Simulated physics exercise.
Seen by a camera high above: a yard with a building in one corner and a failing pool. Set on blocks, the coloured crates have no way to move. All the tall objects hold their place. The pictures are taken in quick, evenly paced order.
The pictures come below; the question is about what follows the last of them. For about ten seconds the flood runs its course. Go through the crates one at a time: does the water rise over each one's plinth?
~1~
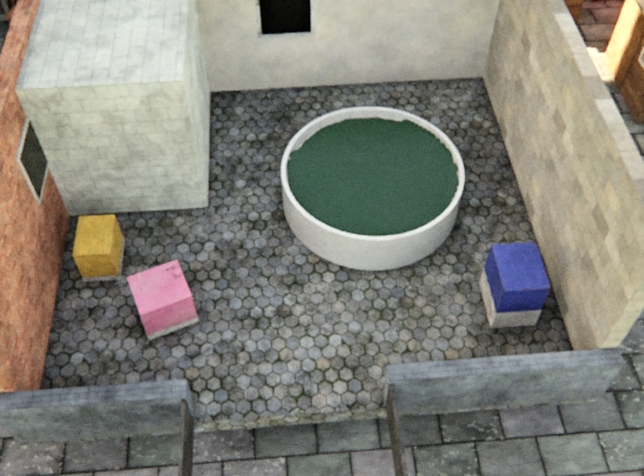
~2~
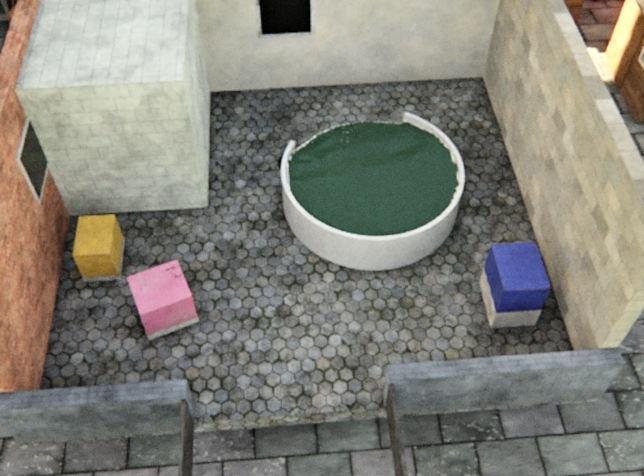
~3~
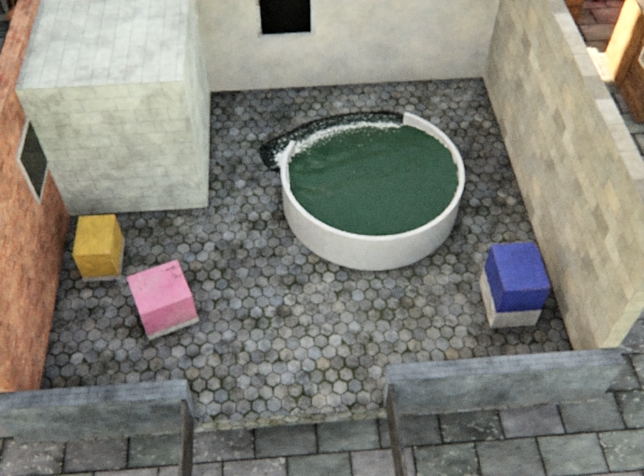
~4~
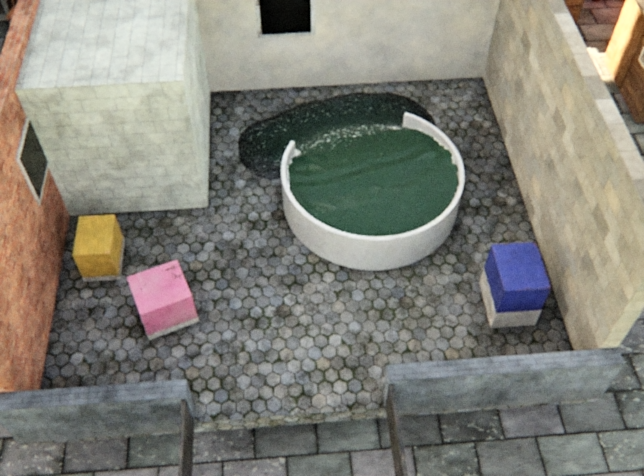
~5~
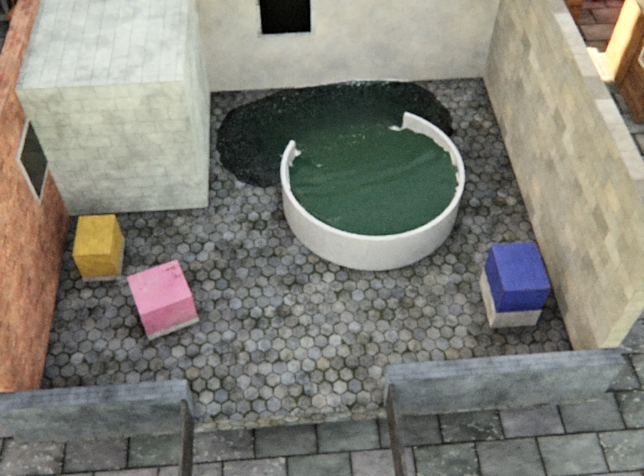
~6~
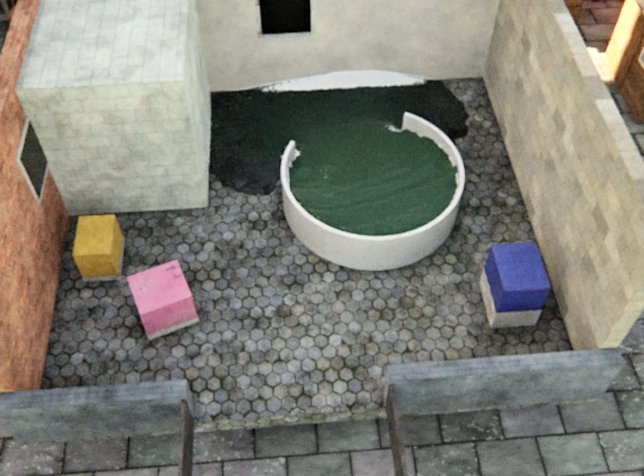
The yellow crate is never reached; the blue crate is never reached; the pink crate is reached.
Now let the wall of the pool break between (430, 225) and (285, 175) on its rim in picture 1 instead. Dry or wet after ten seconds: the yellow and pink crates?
Note - yellow goes wet, pink goes wet.
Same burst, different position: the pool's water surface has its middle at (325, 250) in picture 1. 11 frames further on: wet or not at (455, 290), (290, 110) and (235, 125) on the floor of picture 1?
Results in order - left untouched, swamped, swamped.
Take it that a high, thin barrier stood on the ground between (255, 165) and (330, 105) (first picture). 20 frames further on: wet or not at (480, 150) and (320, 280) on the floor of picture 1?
In order, I'd call them inundated and bare.
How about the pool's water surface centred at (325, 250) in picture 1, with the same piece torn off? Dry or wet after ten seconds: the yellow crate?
Yellow crate: Overtopped.
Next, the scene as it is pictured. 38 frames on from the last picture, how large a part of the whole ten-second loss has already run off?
Approximately 45 %.
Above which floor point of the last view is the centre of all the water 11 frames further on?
Roughly (342, 152).
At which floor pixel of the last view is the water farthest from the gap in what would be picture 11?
My guess would be about (477, 81).
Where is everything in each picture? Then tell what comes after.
In the first picture, still water in the pool at (372, 172).
In the second picture, water pours out on the pool's far side and has run to a hidden place.
In the third picture, the front is at a hidden place, out from the gap on the pool's far side.
In the fourth picture, water pours out on the pool's far side and has run to (245, 137).
In the fifth picture, the front is at (225, 129), out from the gap on the pool's far side.
In the sixth picture, the front is at (212, 104), out from the gap on the pool's far side.
A moment on, water covers 20 % of the floor; the yellow crate not reached, the blue crate not reached, the pink crate not reached.
Next, water covers 30 % of the floor; the yellow crate not reached, the blue crate not reached, the pink crate not reached.
Then, water covers 60 % of the floor; the yellow crate not reached, the blue crate water round its plinth, the pink crate water round its plinth.
Later, water covers 90 % of the floor; the yellow crate water round its plinth, the blue crate water round its plinth, the pink crate water round its plinth.
In the end, water covers 100 % of the floor; the yellow crate stayed above the water, the blue crate stayed above the water, the pink crate was topped.
